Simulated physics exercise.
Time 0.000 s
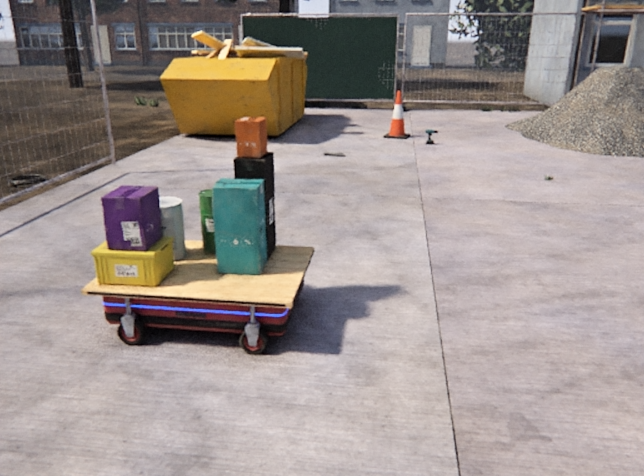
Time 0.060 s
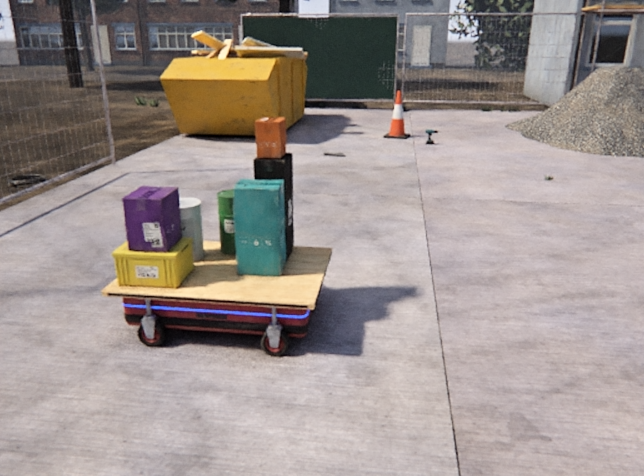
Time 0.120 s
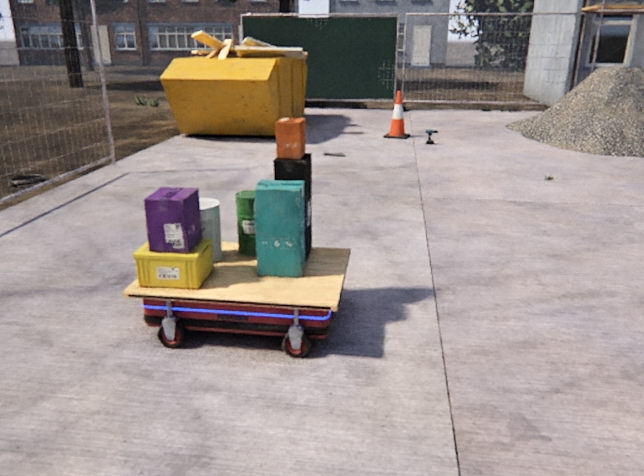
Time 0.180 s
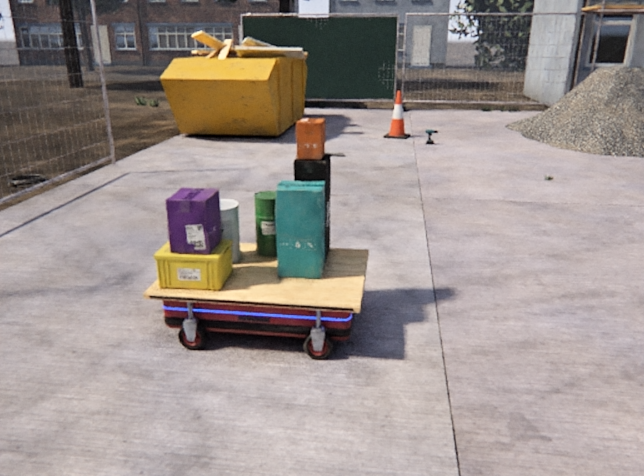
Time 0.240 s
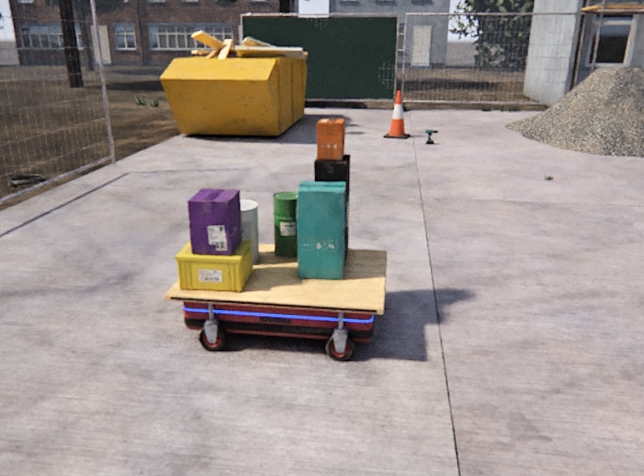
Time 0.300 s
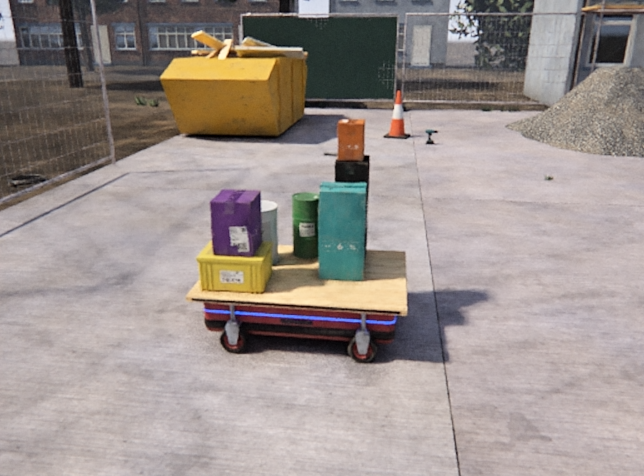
Flat wheeled cart carrying colourful boxes, a yellow tote and canisters rolling steadily left to right across a concrete yard.
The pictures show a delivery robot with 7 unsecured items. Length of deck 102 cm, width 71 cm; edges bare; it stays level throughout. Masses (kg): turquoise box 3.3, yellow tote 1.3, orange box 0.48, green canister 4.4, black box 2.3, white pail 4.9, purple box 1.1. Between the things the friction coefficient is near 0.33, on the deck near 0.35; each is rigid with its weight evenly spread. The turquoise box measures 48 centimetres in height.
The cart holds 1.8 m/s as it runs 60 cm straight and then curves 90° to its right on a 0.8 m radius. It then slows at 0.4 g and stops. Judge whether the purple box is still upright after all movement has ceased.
It is going to remain vertical.
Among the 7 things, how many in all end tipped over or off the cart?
My answer is 5.
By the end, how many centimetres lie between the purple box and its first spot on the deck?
I'd say about 10 cm between start and finish.
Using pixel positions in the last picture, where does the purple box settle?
Near (427, 397).
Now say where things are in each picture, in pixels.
In the first picture, cart has run 0 cm; purple box (133, 218); turquoise box (241, 227).
In the second picture, cart has run 11 cm; orange box (271, 138).
In the third picture, cart has run 22 cm.
In the fourth picture, cart has run 32 cm; turquoise box (301, 229); yellow tote (196, 263).
In the fifth picture, cart has run 43 cm; orange box (331, 139); green canister (288, 224).
In the sixth picture, cart has run 54 cm; purple box (237, 223).
Around 0.70 s, cart has run 126 cm, turned 37°; orange box, green canister and black box now off the cart; turquoise box shifted 27 cm; white pail shifted 4 cm.
Around 1.10 s, cart has run 198 cm, turned 86°; turquoise box and white pail now off the cart; purple box shifted 2 cm near (417, 285).
Around 1.40 s, cart has run 244 cm, turned 90°; purple box shifted 2 cm near (424, 352).
Finally (2.1 s), off the cart and tipped over, turquoise box, green canister, black box and white pail; off the cart but upright, orange box; the other 2 still in place (within 10 cm). In the last view, purple box near (427, 397).
